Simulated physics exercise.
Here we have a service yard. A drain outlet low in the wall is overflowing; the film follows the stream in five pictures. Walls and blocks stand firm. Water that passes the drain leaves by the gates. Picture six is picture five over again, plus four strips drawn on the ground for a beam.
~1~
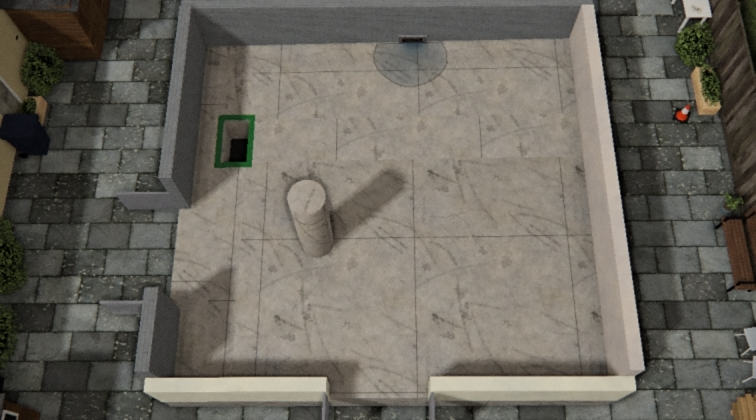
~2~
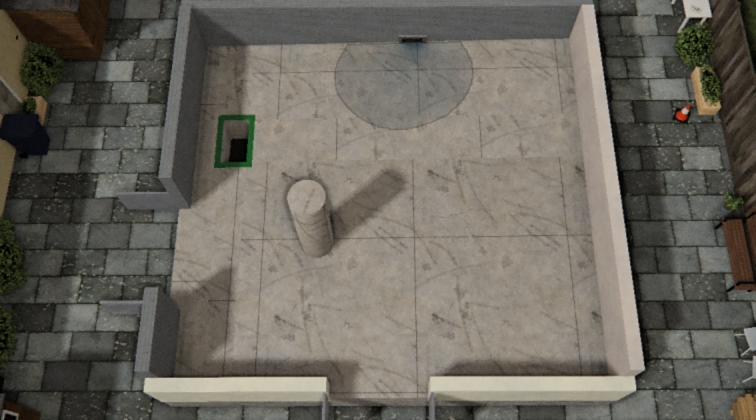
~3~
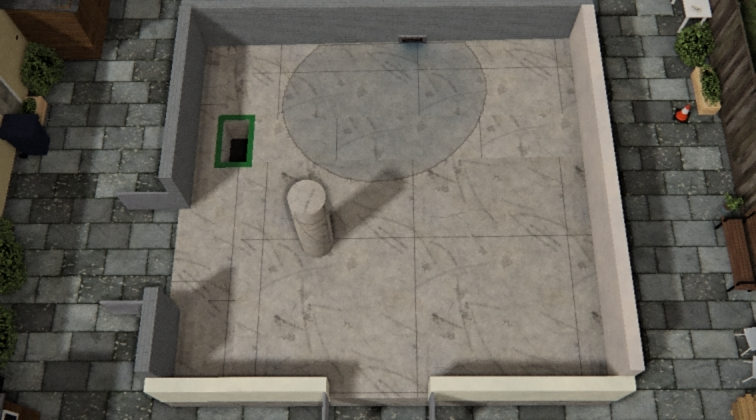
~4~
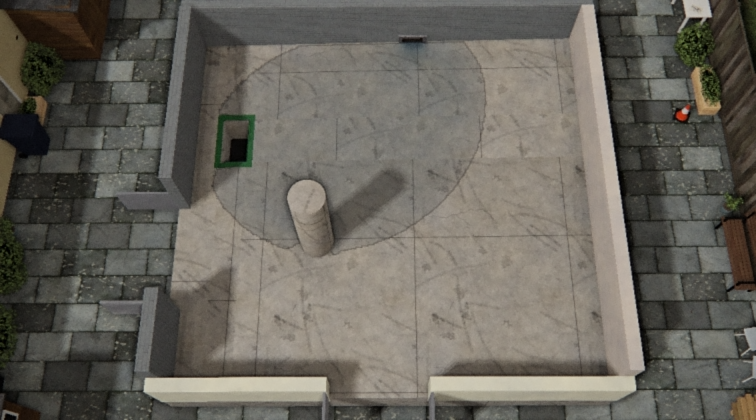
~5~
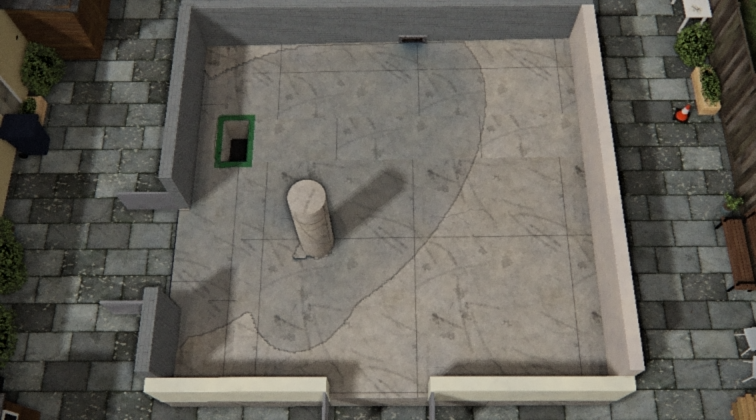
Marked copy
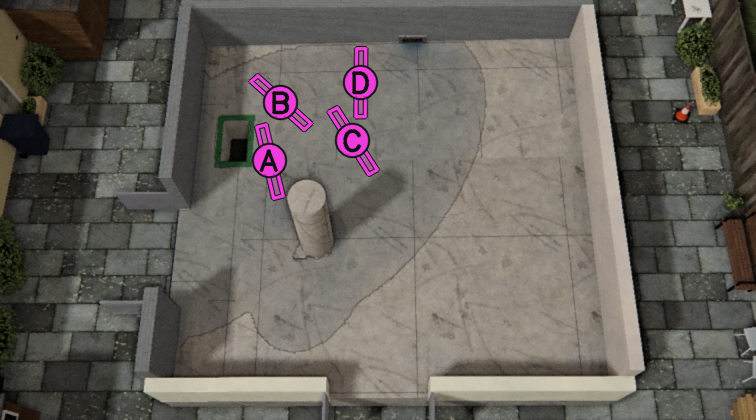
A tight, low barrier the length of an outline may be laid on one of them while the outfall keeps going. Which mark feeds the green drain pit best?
It is C.
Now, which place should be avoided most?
Place D.
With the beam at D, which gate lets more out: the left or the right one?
More leaves on the left.
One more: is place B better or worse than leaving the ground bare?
It is worse.
On the marked copy, A from (261, 126) to (278, 197); B from (254, 78) to (307, 126); C from (333, 109) to (373, 172); D from (360, 116) to (361, 48).
With A, about 14 % of the stream goes into the green drain pit, about 86 % out by the gates.
With B, about 12 % of the stream goes into the green drain pit, about 87 % out by the gates.
With C, about 24 % of the stream goes into the green drain pit, about 75 % out by the gates.
With D, about 3 % of the stream goes into the green drain pit, about 96 % out by the gates.
